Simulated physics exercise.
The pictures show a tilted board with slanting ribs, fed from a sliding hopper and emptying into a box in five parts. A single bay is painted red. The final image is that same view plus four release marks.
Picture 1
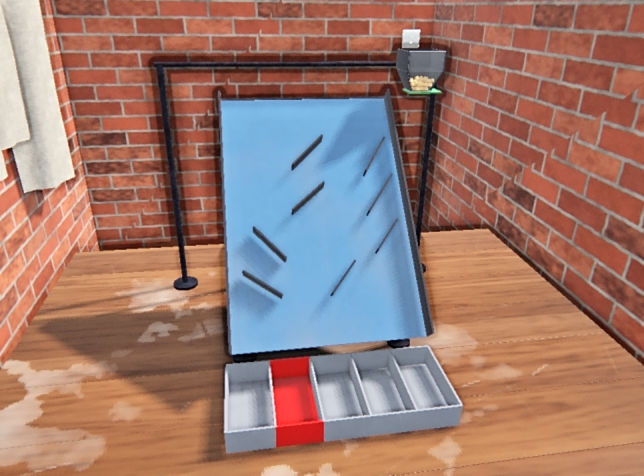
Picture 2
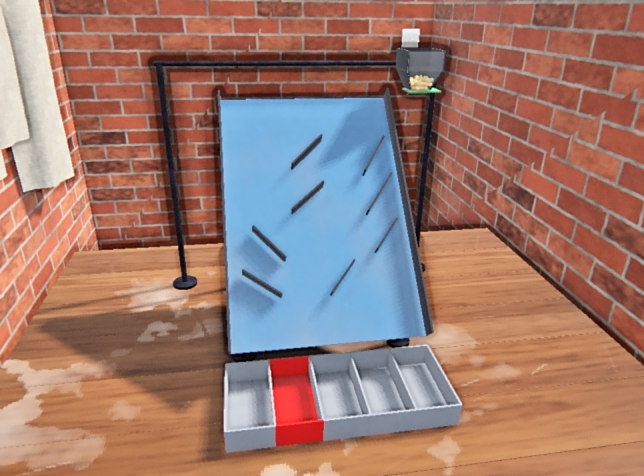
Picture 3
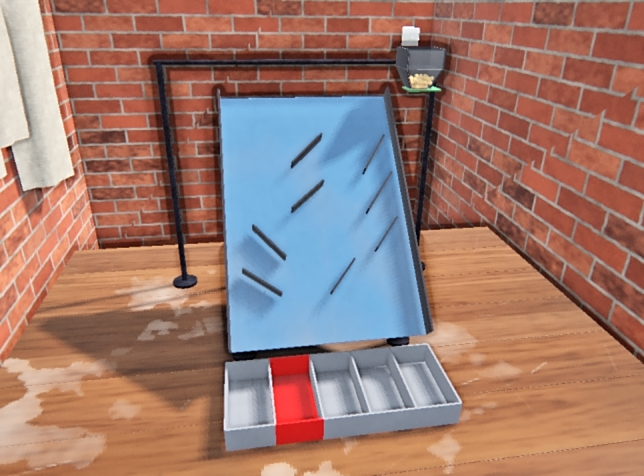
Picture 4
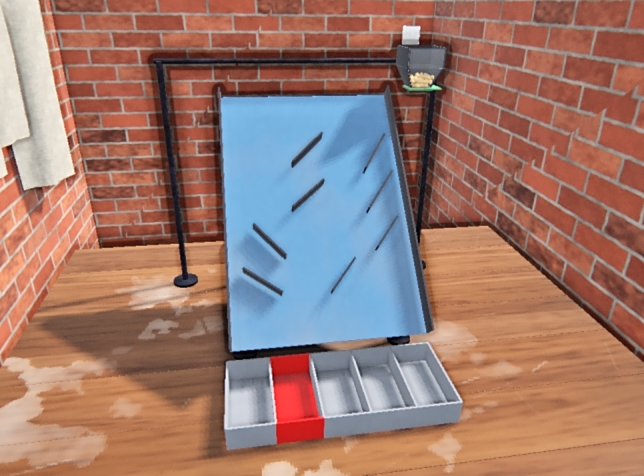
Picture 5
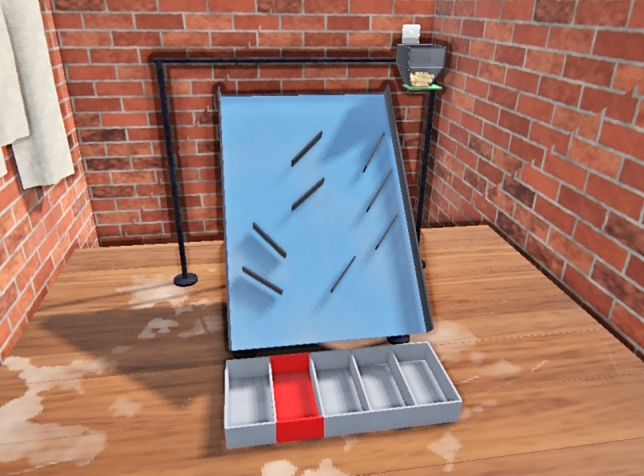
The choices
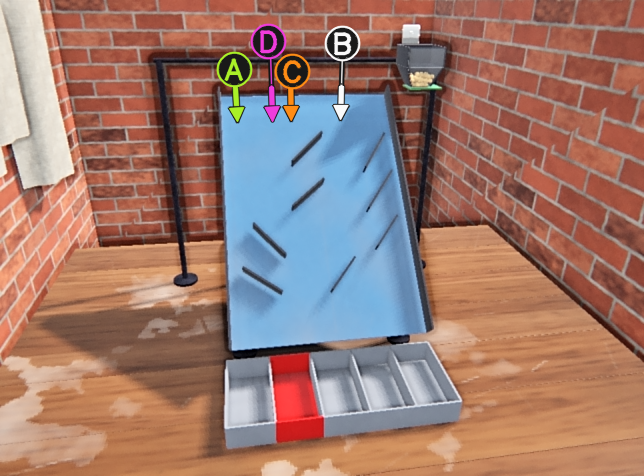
To begin with, a tilted blue board with slanting dark ribs stands against brick walls, a dark hopper holding small pale pieces at its upper right and a grey box with one red bay below. Throughout, the hopper stays at the right end of the rail, and nothing visibly moves.
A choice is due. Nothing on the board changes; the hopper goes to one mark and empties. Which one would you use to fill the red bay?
B.
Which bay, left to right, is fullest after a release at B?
The second from the left.
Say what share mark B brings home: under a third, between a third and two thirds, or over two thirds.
Between a third and two thirds.
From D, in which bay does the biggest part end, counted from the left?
The third.
On the marked copy, mark A meets the board at (237, 116); mark B meets the board at (340, 114); mark C meets the board at (291, 115); mark D meets the board at (272, 116).
With A, a stray few in the red bay, nearly all in other bays, a stray few outside the box.
With B, about half in the red bay, about a third in other bays, a small part outside the box.
With C, a stray few in the red bay, nearly all in other bays.
With D, none in the red bay, nearly all in other bays.
